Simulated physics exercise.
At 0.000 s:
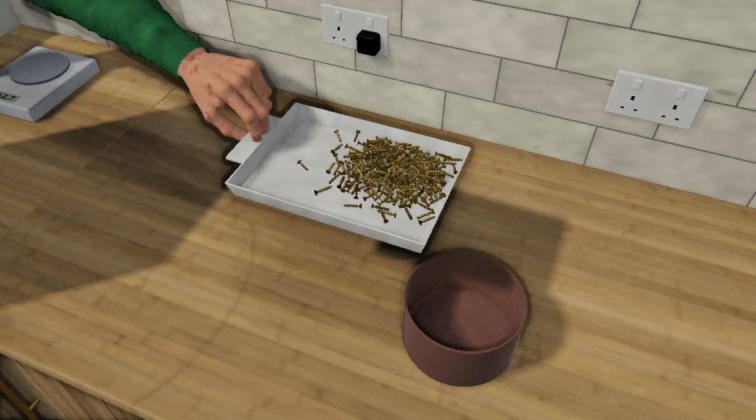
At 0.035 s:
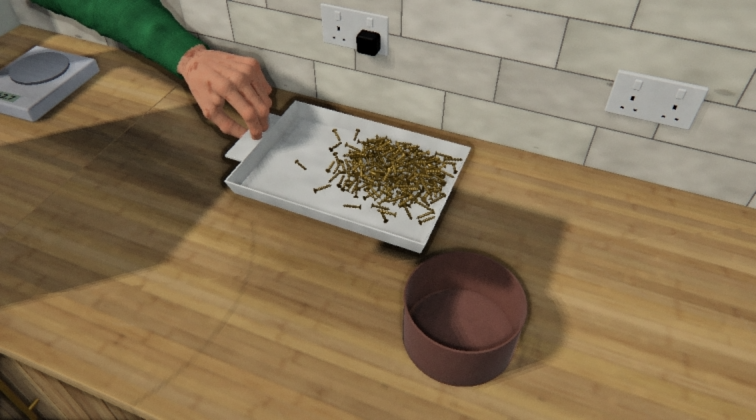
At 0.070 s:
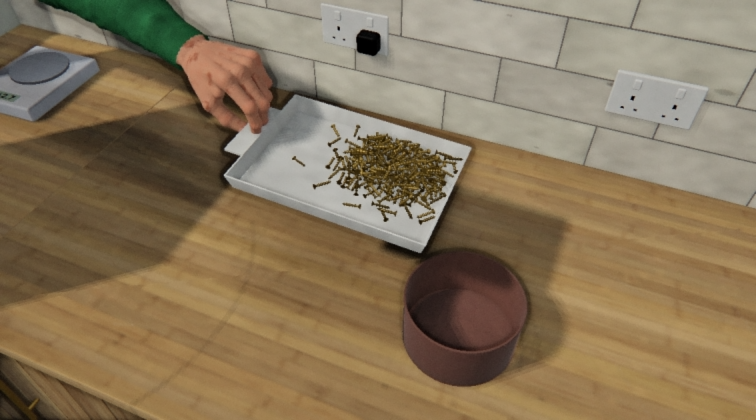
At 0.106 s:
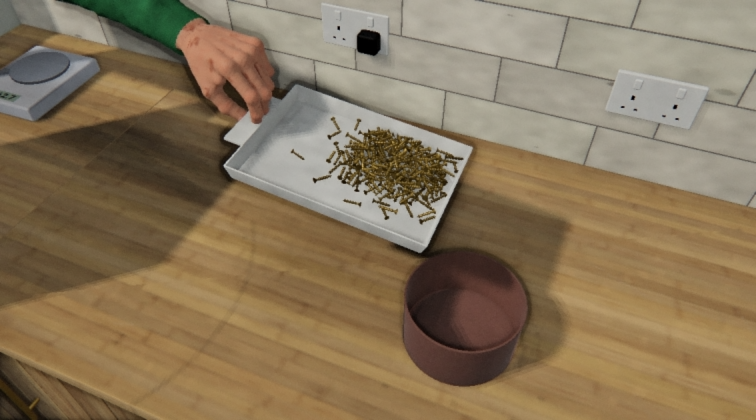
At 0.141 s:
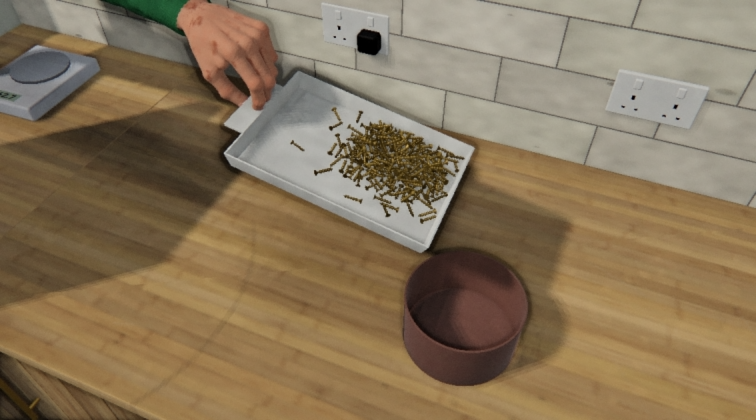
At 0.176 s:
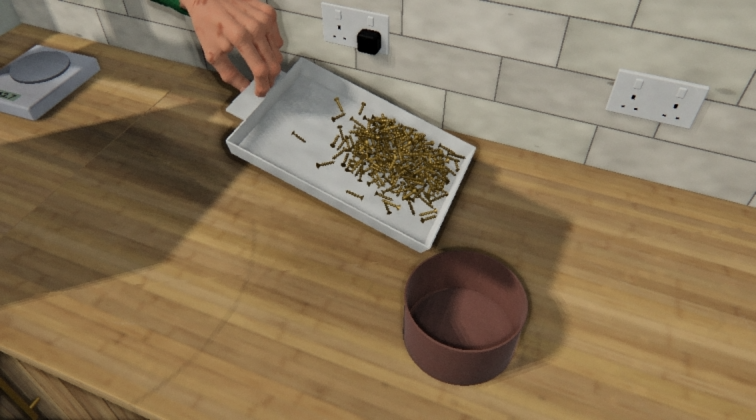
A wooden kitchen counter against a pale tiled wall with sockets is seen from above at an angle. A white tray holding a heap of brass-coloured screws sits near the centre, with a reddish-brown pot at its right front and a grey-and-white scale at far left. A green-sleeved arm's hand raises the tray's left end, tilting it toward the right front, while the camera stays still.
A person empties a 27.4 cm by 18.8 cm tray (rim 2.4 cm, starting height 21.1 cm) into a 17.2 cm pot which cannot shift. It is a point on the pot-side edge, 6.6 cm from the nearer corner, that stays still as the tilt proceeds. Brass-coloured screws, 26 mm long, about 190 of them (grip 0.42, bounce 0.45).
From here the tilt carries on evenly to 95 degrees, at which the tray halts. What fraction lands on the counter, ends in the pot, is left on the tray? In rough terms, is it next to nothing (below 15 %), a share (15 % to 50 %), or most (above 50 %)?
Counter: Middling; pot: Major; left on the tray: Minor.
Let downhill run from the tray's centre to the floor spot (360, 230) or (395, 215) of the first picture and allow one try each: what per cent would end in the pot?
First try: Around 40 percent; second try: Around 95 percent.
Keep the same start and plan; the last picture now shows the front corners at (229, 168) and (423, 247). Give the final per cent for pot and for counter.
The pot gets 70 and the counter 30.
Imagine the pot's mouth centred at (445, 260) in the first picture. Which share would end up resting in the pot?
Estimate: ~ 55 %.
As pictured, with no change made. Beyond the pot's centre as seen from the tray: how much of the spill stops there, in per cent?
I'd put it at close to 90 per cent.
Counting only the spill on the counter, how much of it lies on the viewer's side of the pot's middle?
Near 10 in a hundred.
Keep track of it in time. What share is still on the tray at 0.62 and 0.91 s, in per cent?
Earlier moment 70, later moment 0.
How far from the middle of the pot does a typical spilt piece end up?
I'd say around 16 centimetres.
Then, at 0.44 s, tilt 56 degrees; the tray holds 100 %, the pot 0 %.
After 0.62 s, tilt 83 degrees; the tray holds 70 %, the pot 0 %.
Then, at 0.91 s, tilt 95 degrees; the tray holds 0 %, the pot 60 %.
In the end, at 1.8 s, counter 30 %, pot 70 %, tray 0 %.
